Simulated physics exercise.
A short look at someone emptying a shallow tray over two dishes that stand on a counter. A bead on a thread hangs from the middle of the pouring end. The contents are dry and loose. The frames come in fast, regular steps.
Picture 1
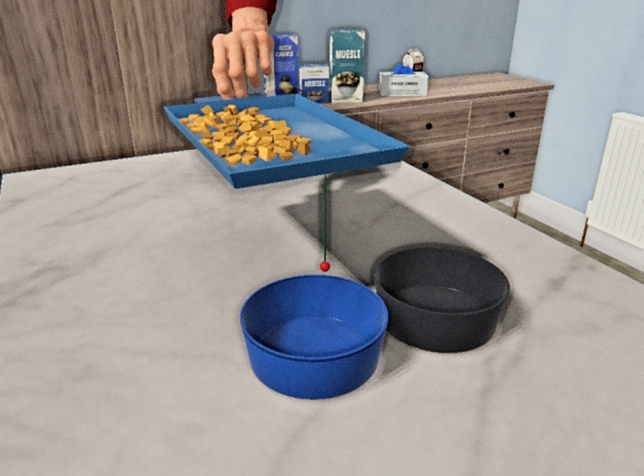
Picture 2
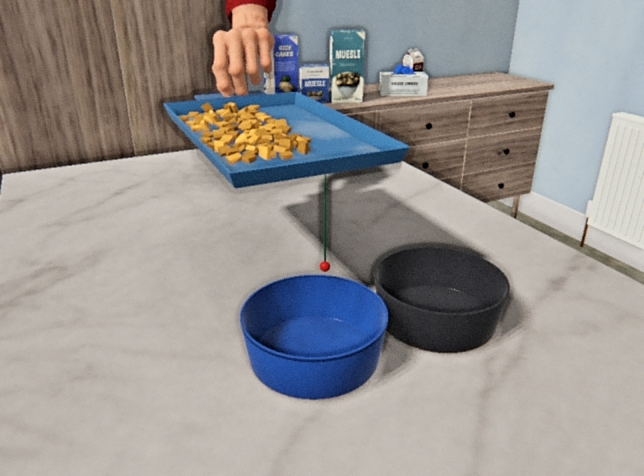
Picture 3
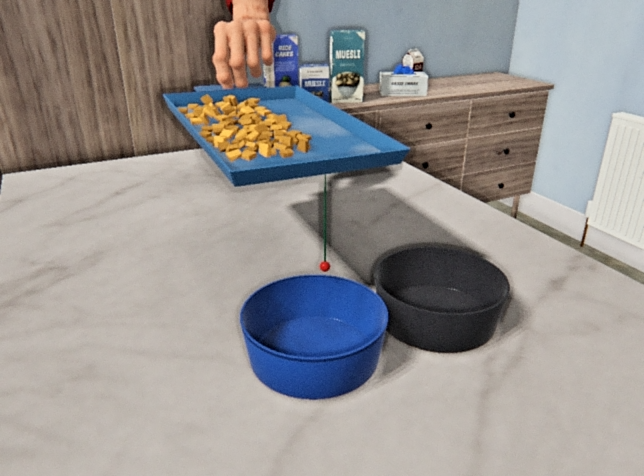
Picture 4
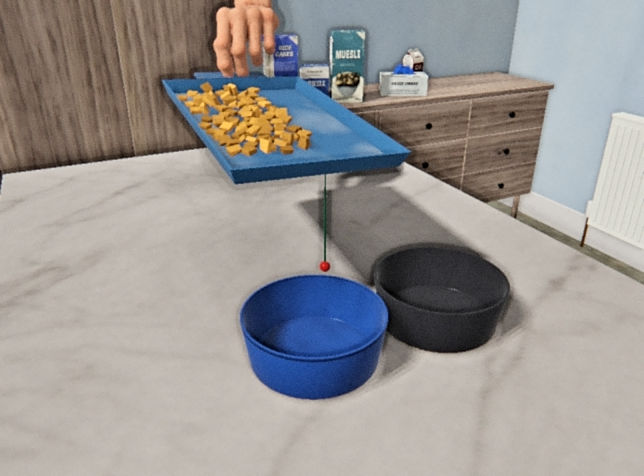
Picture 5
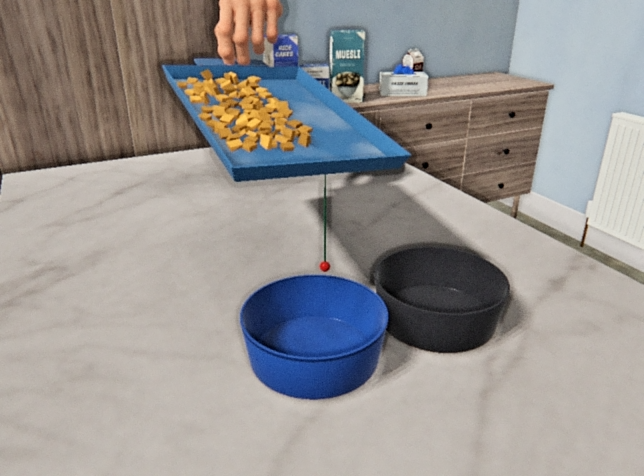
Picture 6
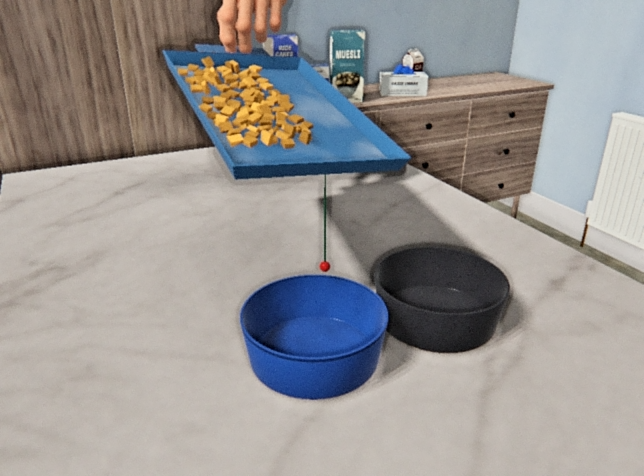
To begin with, a hand holds a shallow blue tray of golden cereal squares almost level above a blue dish and a dark grey one on a marbled counter. The hand then rises slightly, steadily lifting the tray's far end and steepening its slant, while the squares stay bunched and the dishes remain still.
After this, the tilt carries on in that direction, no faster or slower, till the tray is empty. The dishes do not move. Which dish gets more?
Fuller: The right-hand dish.
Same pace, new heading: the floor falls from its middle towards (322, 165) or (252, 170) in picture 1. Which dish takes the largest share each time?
One: Left. Two: The dish on the left.
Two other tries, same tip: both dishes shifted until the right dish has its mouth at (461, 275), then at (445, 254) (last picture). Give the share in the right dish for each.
About 40 and 40 per cent.
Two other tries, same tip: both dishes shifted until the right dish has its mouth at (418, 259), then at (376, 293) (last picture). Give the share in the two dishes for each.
First some 90, then 70 per cent.
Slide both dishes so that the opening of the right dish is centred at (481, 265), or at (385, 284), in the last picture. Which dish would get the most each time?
In turn: The left one; right.
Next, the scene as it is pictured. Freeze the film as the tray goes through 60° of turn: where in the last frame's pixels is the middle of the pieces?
Near (369, 157).
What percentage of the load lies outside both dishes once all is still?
Close to 30 per cent.
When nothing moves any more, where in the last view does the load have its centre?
Around (406, 308).
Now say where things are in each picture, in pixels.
Corners of the pouring end at (234, 170) and (402, 145), level; middle of the load at (250, 134), cereal squares; left dish at (348, 373); right dish at (482, 329); bead on its thread at (325, 266), in the first frame.
Corners of the pouring end at (234, 170) and (402, 146), level; middle of the load at (250, 132), in the second frame.
Corners of the pouring end at (235, 168) and (402, 147), tipped barely, lowest at the right corner; middle of the load at (250, 127), in the third frame.
Corners of the pouring end at (236, 166) and (403, 150), tipped a little, lowest at the right corner; middle of the load at (250, 120), in the fourth frame.
Corners of the pouring end at (237, 164) and (403, 152), tipped a little, lowest at the right corner; middle of the load at (251, 112), in the fifth frame.
Corners of the pouring end at (238, 162) and (403, 155), tipped a little, lowest at the right corner; middle of the load at (251, 104); left dish at (348, 373); right dish at (482, 329), in the sixth frame.
Soon, tray tipped steeply; most on the tray; a stray few in the right dish; a small part in the air.
A while on, tray tipped past a quarter turn; about a quarter on the tray; a stray few in the left dish; about half in the right dish; a small part outside both; a small part in the air.
Towards the end, tray tipped past a quarter turn; a small part in the left dish; about two thirds in the right dish; about a quarter outside both.
Finally, tray tipped past a quarter turn; a small part in the left dish; about two thirds in the right dish; about a quarter outside both.
